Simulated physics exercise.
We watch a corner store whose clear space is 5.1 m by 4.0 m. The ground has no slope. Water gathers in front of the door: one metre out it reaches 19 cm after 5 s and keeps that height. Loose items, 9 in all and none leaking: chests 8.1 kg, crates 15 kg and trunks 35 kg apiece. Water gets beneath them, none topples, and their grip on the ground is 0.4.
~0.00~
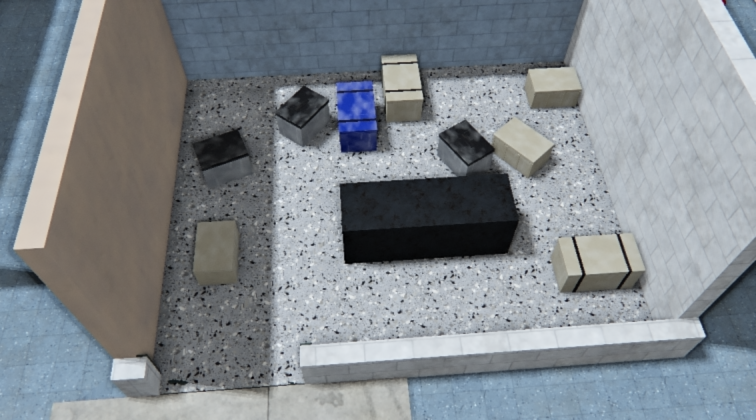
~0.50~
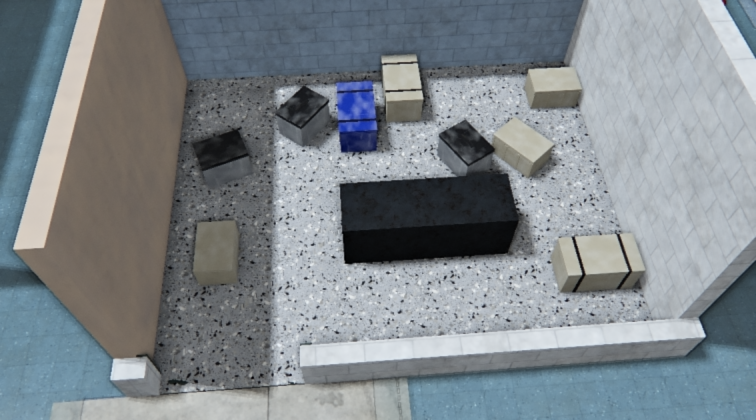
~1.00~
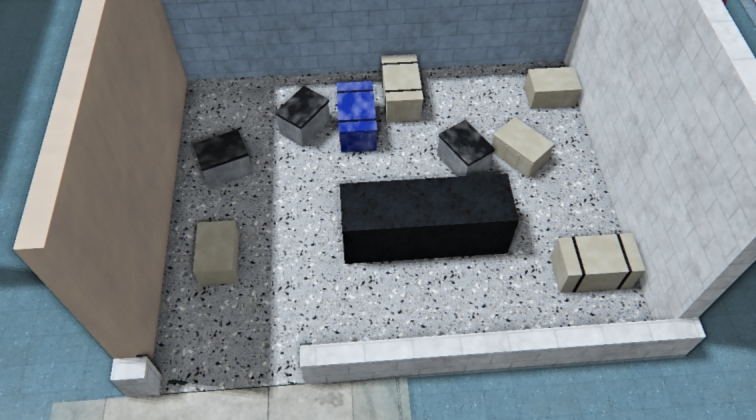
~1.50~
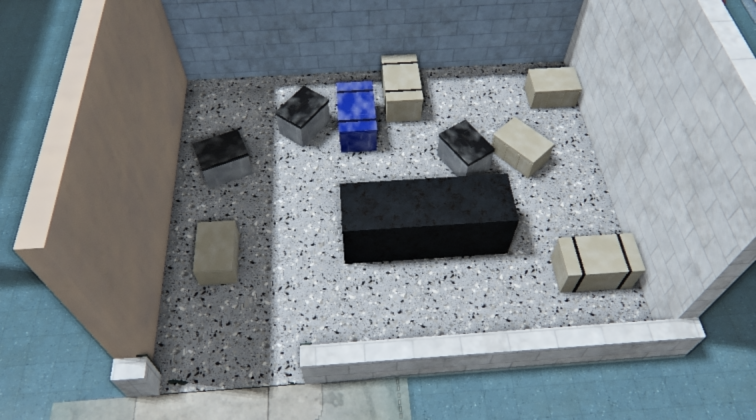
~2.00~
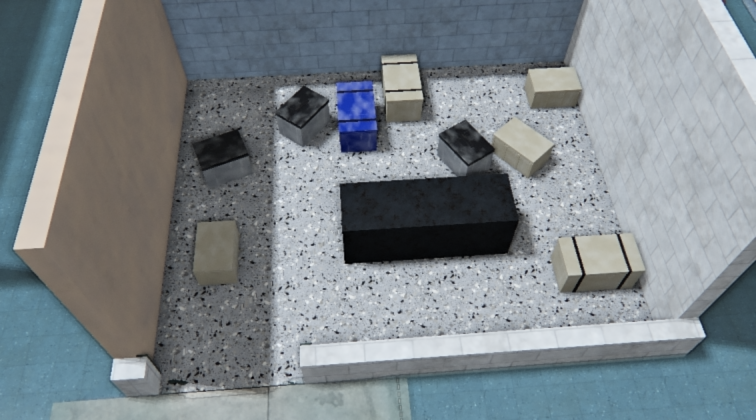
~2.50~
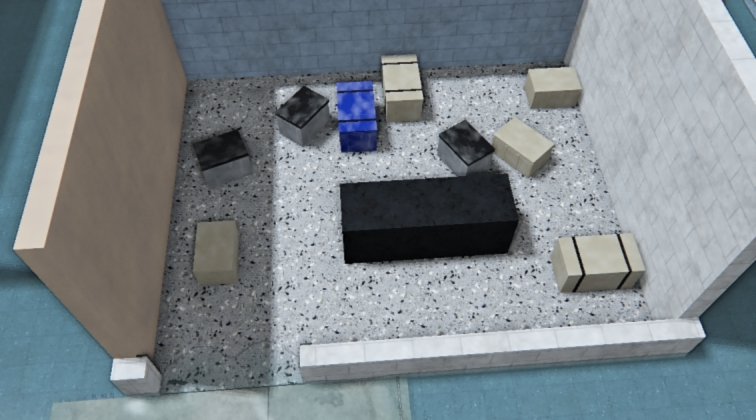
Water spreading thinly outside a walled room's doorway, while the blue trunk, pale and dark-topped boxes and long black block stay still.
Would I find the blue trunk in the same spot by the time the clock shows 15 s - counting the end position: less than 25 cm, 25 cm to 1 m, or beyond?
Blue trunk ends far away.
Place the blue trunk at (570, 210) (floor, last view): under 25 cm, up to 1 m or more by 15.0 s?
It slides a little.
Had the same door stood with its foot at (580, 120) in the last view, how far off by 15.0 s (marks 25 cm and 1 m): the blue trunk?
In that case the blue trunk ends far away.
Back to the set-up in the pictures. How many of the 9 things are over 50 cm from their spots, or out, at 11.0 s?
I count 4.
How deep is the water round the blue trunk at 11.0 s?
Roughly 8 cm.
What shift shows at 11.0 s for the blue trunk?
Roughly 80 cm by then.
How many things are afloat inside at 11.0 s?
At that moment 3.
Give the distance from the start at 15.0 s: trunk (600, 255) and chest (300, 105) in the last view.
In that order: 30 cm, 250 cm.
After 3.5 s the blue trunk is near (356, 106), 0.0 m from its start, aground; 0 afloat.
After 6.8 s the blue trunk is near (356, 106), 0.0 m from its start, aground; 0 afloat.
After 11.0 s the blue trunk is near (417, 116), 0.7 m from its start, aground; 3 afloat.
After 15.0 s the blue trunk is near (508, 161), 1.9 m from its start, afloat; 8 afloat.
